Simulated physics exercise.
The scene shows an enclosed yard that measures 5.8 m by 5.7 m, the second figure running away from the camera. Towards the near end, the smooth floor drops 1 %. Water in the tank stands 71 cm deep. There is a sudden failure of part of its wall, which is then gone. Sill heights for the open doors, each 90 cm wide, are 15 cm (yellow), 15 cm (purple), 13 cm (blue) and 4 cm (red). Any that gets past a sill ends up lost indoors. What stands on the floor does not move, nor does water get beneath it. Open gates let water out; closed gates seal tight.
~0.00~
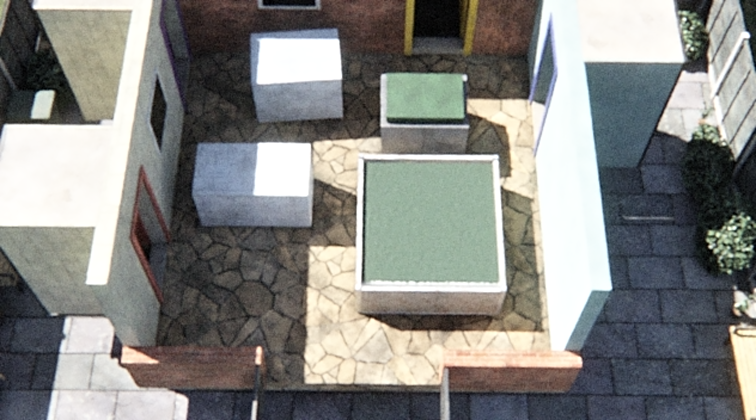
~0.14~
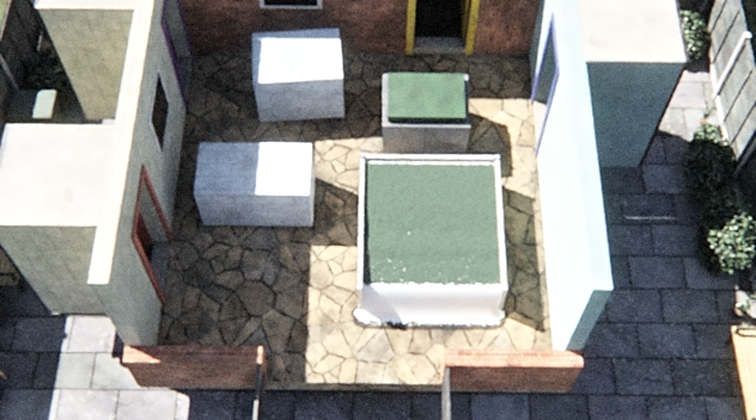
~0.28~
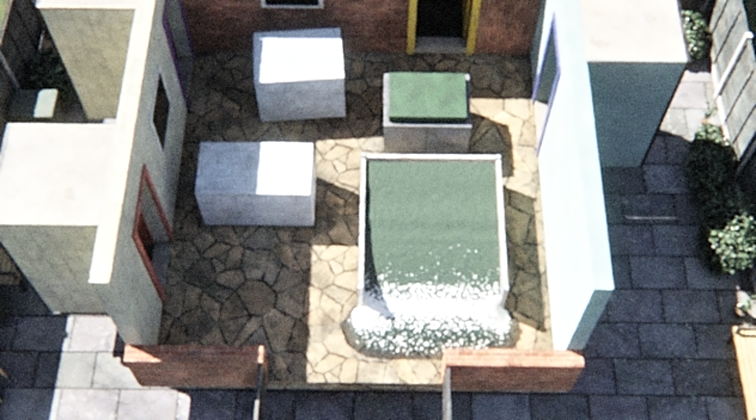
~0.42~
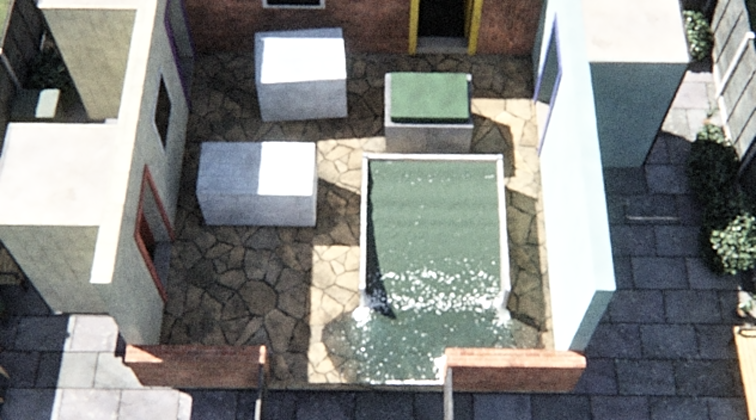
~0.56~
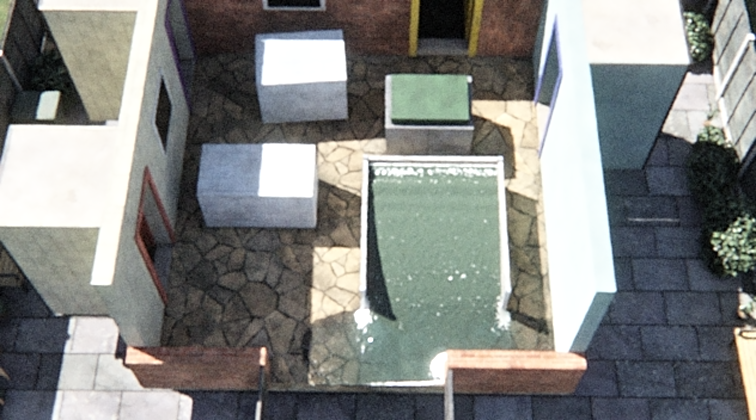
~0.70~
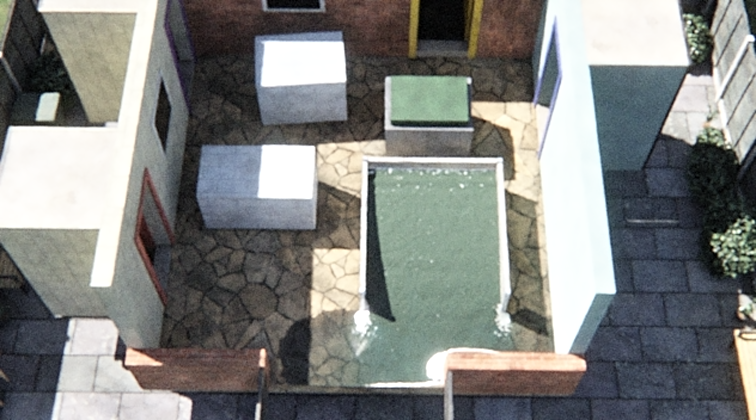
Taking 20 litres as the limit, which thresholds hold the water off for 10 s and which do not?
At the yellow door the amount will stay short of the limit; at the purple door the amount will stay short of the limit; at the blue door the amount will stay short of the limit; at the red door the amount will stay short of the limit.
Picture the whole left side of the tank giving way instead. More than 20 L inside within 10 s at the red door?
Then: Red beyond it.
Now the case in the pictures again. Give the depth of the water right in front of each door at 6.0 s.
You'd get yellow at 7 cm, purple at 4 cm, blue at 5 cm, and red at 2 cm.
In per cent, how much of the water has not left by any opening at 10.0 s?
36 %.
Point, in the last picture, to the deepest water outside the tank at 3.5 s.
You'll find it around (531, 63).
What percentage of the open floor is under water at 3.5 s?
40 %.
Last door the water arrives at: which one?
It would be the purple one.
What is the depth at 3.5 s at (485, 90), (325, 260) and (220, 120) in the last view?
I'd read it as roughly 4, 0 and 0 cm, in that order.
After 1.4 s water covers 20 % of the floor and is deepest (58 cm) near (543, 372); yellow door not reached, purple door not reached, blue door not reached, red door not reached.
After 2.2 s water covers 25 % of the floor and is deepest (44 cm) near (543, 372); yellow door not reached, purple door not reached, blue door not reached, red door not reached.
After 3.5 s water covers 40 % of the floor and is deepest (32 cm) near (531, 63); yellow door 10 cm at the sill, 0 L in, purple door not reached, blue door 11 cm at the sill, 0 L in, red door not reached.
After 6.0 s water covers 60 % of the floor and is deepest (14 cm) near (352, 95); yellow door 7 cm at the sill, 0 L in, purple door 4 cm at the sill, 0 L in, blue door 5 cm at the sill, 0 L in, red door 2 cm at the sill, 0 L in.
After 10.0 s water covers 90 % of the floor and is deepest (8 cm) near (518, 372); yellow door 5 cm at the sill, 0 L in, purple door 4 cm at the sill, 0 L in, blue door 5 cm at the sill, 0 L in, red door 1 cm at the sill, 0 L in.
